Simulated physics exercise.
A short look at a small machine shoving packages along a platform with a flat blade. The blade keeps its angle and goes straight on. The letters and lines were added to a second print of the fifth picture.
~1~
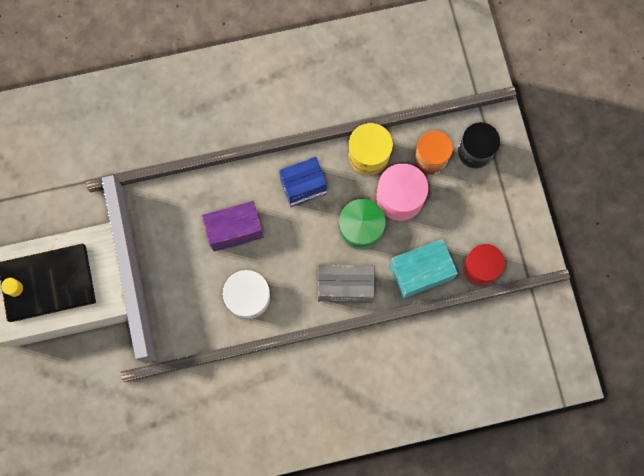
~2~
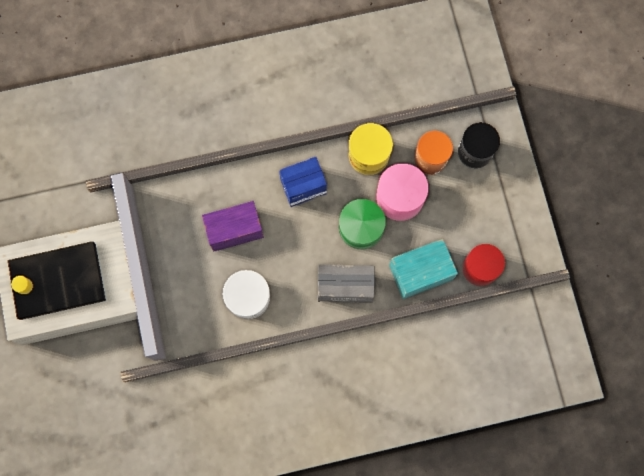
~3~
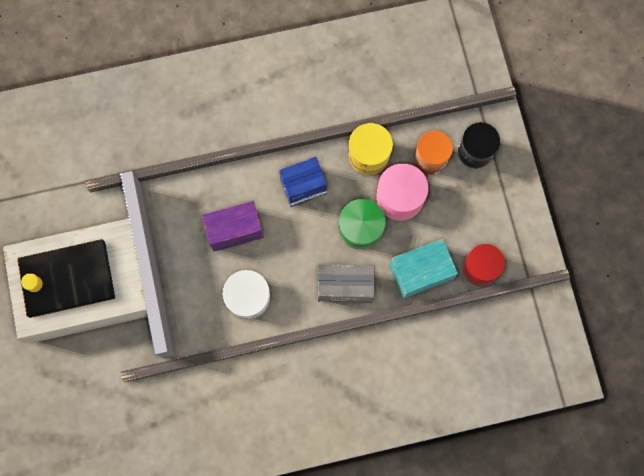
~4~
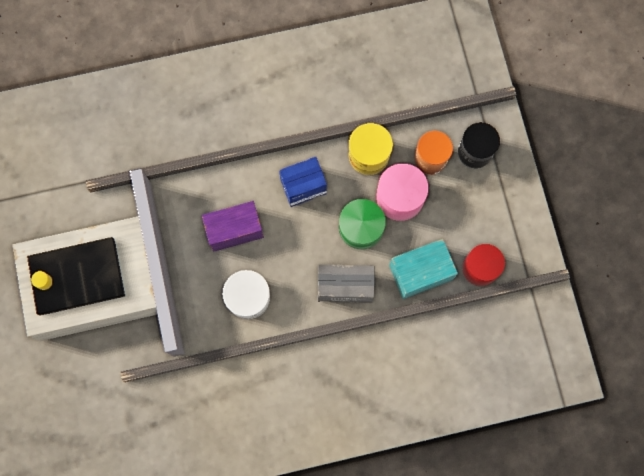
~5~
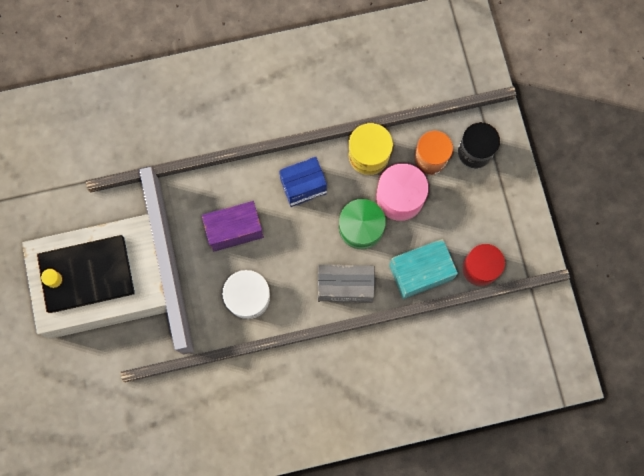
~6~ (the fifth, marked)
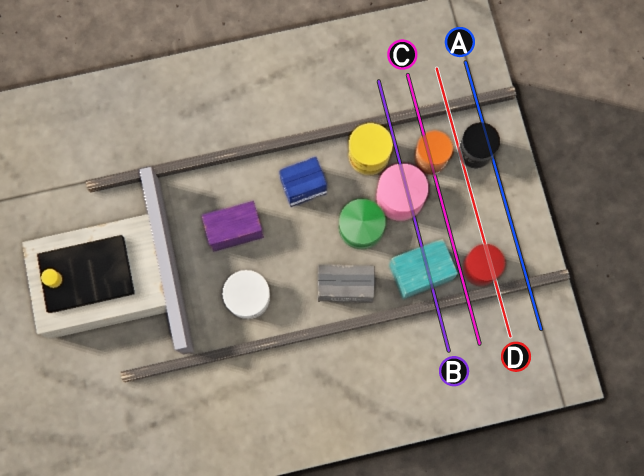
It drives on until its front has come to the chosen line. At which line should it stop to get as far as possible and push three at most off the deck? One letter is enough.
As far as mark C.
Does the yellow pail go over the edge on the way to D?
By then, no.
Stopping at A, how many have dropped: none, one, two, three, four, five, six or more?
By then, six or more.
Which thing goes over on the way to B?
The red canister.
On the marked copy, A at (502, 191); B at (413, 212); C at (443, 205); D at (472, 198).
Following C. Soon after the start, robot (194, 249); grey parcel (355, 283); blue box (316, 171).
Later, robot (296, 226); red canister (554, 252); turquoise crate (509, 258).
In the end, robot (375, 209); turquoise crate over the edge; black pail over the edge; three fallen.
As for the rest, A drops seven; B is within the limit but short; D drops five.
